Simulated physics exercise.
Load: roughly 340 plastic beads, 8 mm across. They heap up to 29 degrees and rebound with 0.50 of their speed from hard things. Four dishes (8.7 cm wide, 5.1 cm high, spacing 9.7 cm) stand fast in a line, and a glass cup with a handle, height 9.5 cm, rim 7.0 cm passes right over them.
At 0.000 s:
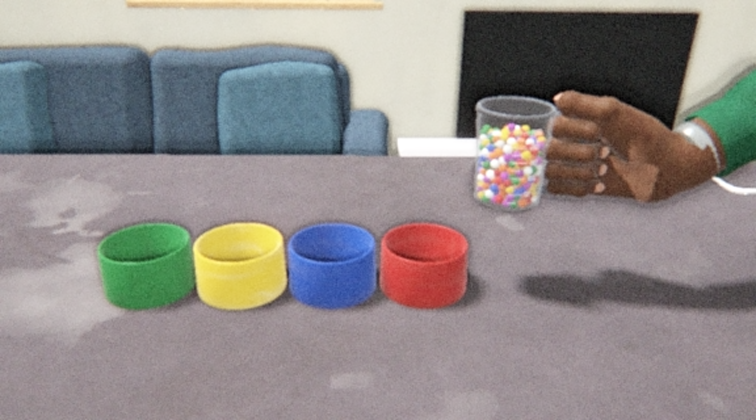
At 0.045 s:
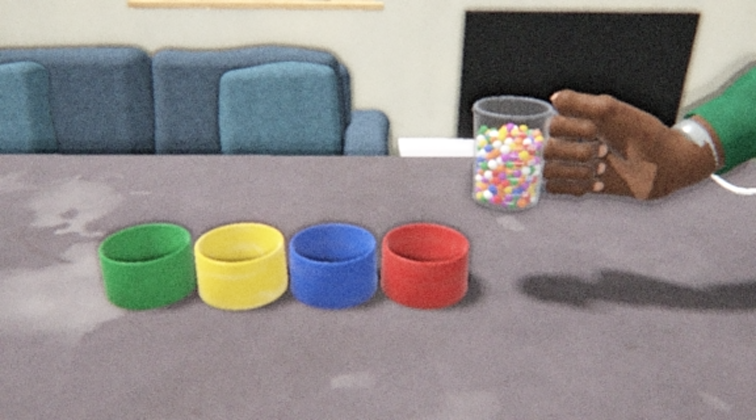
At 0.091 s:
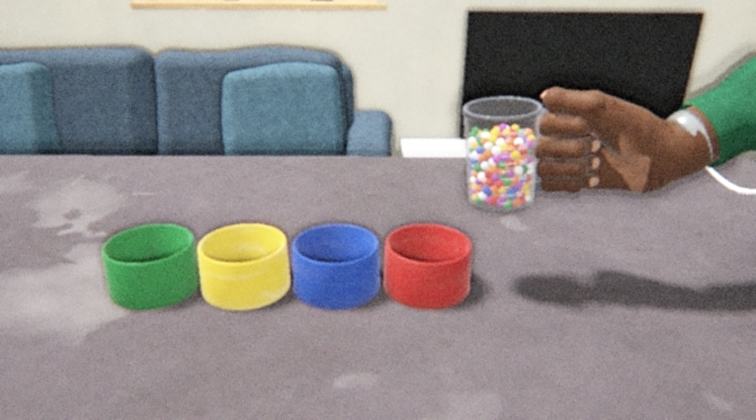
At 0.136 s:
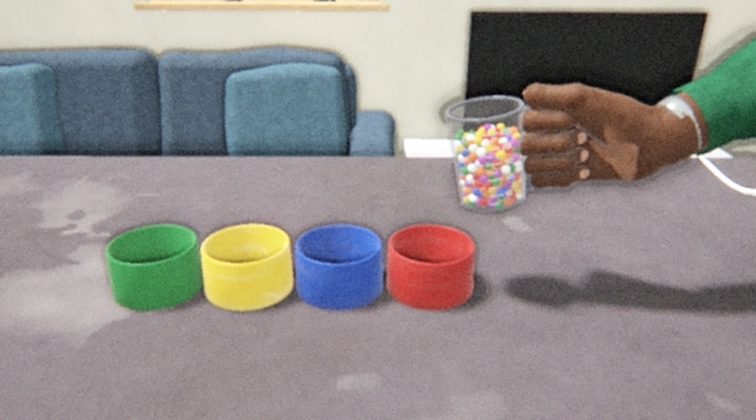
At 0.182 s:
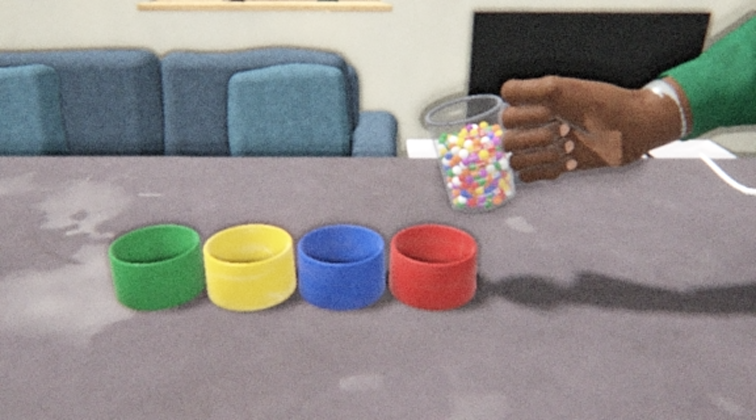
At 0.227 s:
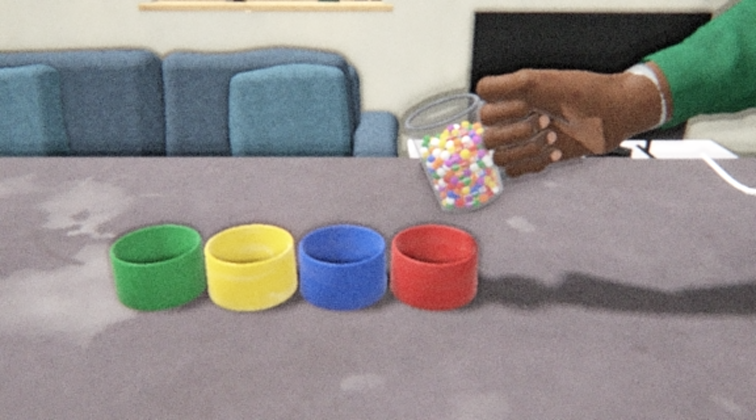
The video shows a hand holding a clear cup of colorful beads above a table, behind a row of green, yellow, blue and red dishes. The hand moves the cup left, gradually tilting it toward the left.
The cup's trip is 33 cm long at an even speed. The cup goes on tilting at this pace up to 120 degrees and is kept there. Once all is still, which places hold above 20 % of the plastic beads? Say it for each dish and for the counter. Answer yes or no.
Red dish: No; blue dish: No; green dish: Yes; yellow dish: No; on the counter: Yes.
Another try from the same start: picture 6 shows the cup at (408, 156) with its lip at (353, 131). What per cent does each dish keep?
Red 0; blue 0; green 60; yellow 0.
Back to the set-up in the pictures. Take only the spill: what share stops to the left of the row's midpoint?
Some 100 per cent.
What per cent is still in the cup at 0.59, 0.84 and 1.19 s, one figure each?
In turn: 100, 95, 0.
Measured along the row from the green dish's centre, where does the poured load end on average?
Some 6 cm to the left.
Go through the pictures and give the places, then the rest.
In the first picture, cup at (511, 155), tilt 0 degrees, lip at (480, 107), moved 0.0 cm; middle of the pieces at (515, 167); red dish at (425, 243); blue dish at (332, 243); yellow dish at (239, 243); green dish at (145, 243).
In the second picture, cup at (509, 155), tilt 1 degrees, lip at (476, 108), moved 0.3 cm; middle of the pieces at (513, 167).
In the third picture, cup at (501, 155), tilt 4 degrees, lip at (465, 111), moved 1.3 cm; middle of the pieces at (506, 167).
In the fourth picture, cup at (489, 155), tilt 10 degrees, lip at (447, 115), moved 2.9 cm; middle of the pieces at (495, 167).
In the fifth picture, cup at (473, 156), tilt 16 degrees, lip at (427, 120), moved 4.6 cm; middle of the pieces at (481, 166).
In the sixth picture, cup at (457, 156), tilt 22 degrees, lip at (407, 125), moved 6.4 cm; middle of the pieces at (466, 166); red dish at (435, 245); blue dish at (343, 245); yellow dish at (250, 245); green dish at (156, 245). Its pace works out near 130 degrees a second; the hand travels 38 cm a second.
After 0.59 s, tilt 69 degrees; cup holds 100 %.
Then, at 0.84 s, tilt 102 degrees; cup holds 95 %, green 5 %.
Then, at 1.19 s, tilt 120 degrees; cup holds 0 %, green 65 %.
At rest (2.2 s), red 0 %, blue 0 %, green 65 %, yellow 0 %, counter 35 %.
